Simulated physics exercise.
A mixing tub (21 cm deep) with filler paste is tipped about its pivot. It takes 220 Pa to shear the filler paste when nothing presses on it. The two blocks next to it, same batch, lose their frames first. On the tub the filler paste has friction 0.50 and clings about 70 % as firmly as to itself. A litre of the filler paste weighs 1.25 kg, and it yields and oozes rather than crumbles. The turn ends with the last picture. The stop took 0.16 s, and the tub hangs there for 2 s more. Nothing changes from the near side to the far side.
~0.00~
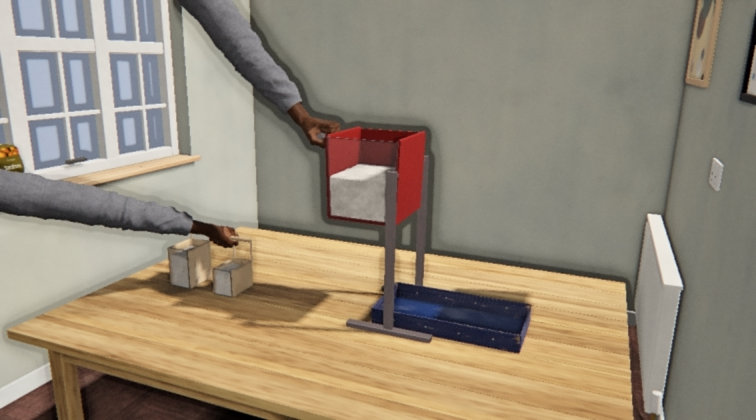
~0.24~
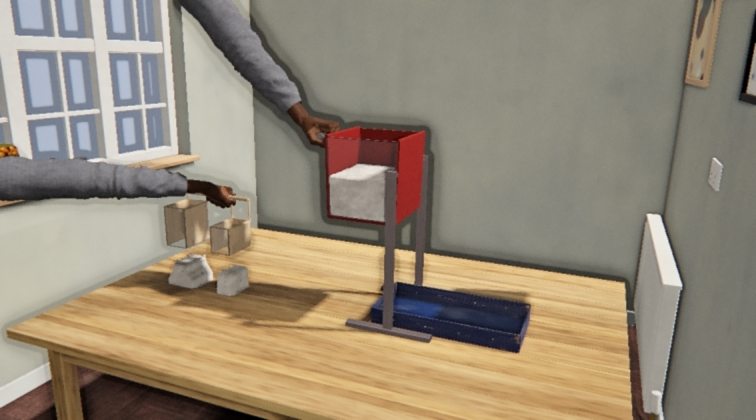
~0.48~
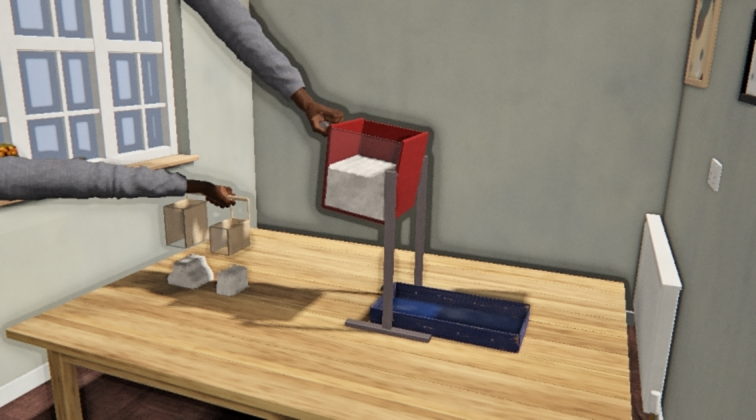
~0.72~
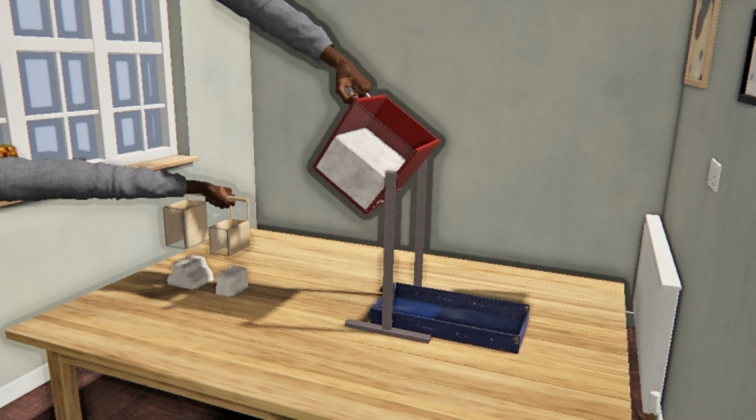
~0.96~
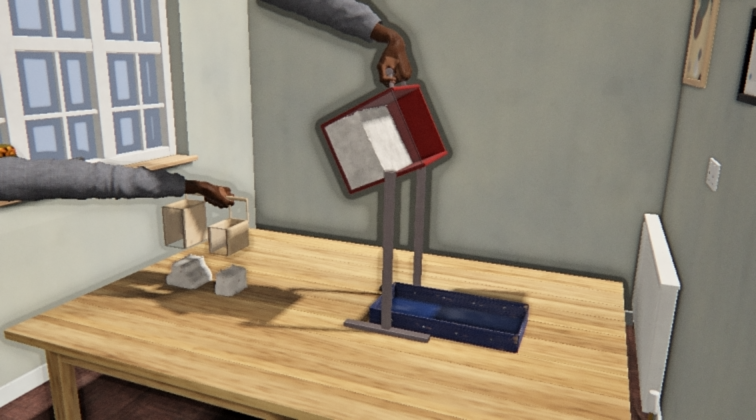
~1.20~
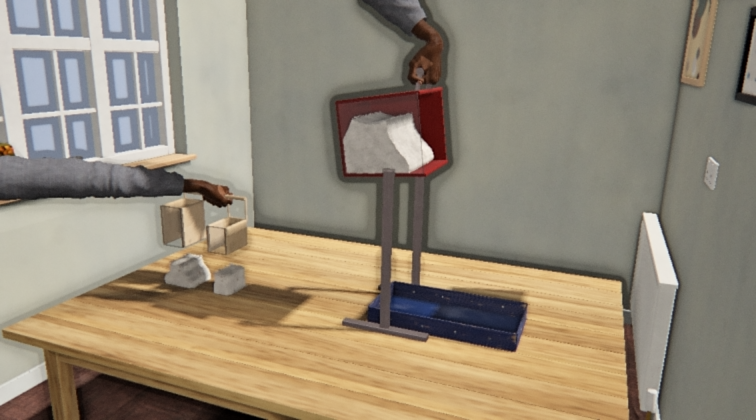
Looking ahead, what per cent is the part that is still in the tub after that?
It comes to some 91 %.
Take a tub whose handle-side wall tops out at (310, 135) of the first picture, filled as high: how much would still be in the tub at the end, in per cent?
Then about 65 %.
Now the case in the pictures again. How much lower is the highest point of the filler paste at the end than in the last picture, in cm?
Some 4 cm.
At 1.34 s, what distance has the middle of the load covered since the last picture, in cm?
About 3 cm.
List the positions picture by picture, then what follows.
Handle-side rim at (328, 137), tilt 0 degrees; top of the filler paste at (391, 182); blocks stand 11 cm, 6.8 cm (left to right), in the first picture.
Handle-side rim at (328, 136), tilt 0 degrees; top of the filler paste at (391, 182); blocks stand 7.8 cm, 6.5 cm (left to right), in the second picture.
Handle-side rim at (332, 127), tilt 8 degrees; top of the filler paste at (332, 168); blocks stand 7.5 cm, 6.5 cm (left to right), in the third picture.
Handle-side rim at (357, 102), tilt 35 degrees; top of the filler paste at (338, 138); blocks stand 7.5 cm, 6.5 cm (left to right), in the fourth picture.
Handle-side rim at (393, 91), tilt 64 degrees; top of the filler paste at (358, 113); blocks stand 7.5 cm, 6.5 cm (left to right), in the fifth picture.
Handle-side rim at (418, 95), tilt 83 degrees; top of the filler paste at (384, 121); blocks stand 7.5 cm, 6.5 cm (left to right), in the sixth picture.
After 1.34 s, the tub is at 83 degrees and holds 100 %.
After 1.51 s, the tub is at 83 degrees and holds 95 %.
After 1.68 s, the tub is at 83 degrees and holds 92 %.
After 1.85 s, the tub is at 83 degrees and holds 91 %.
After 3.20 s, at the end, the tub is at 83 degrees and holds 91 %.
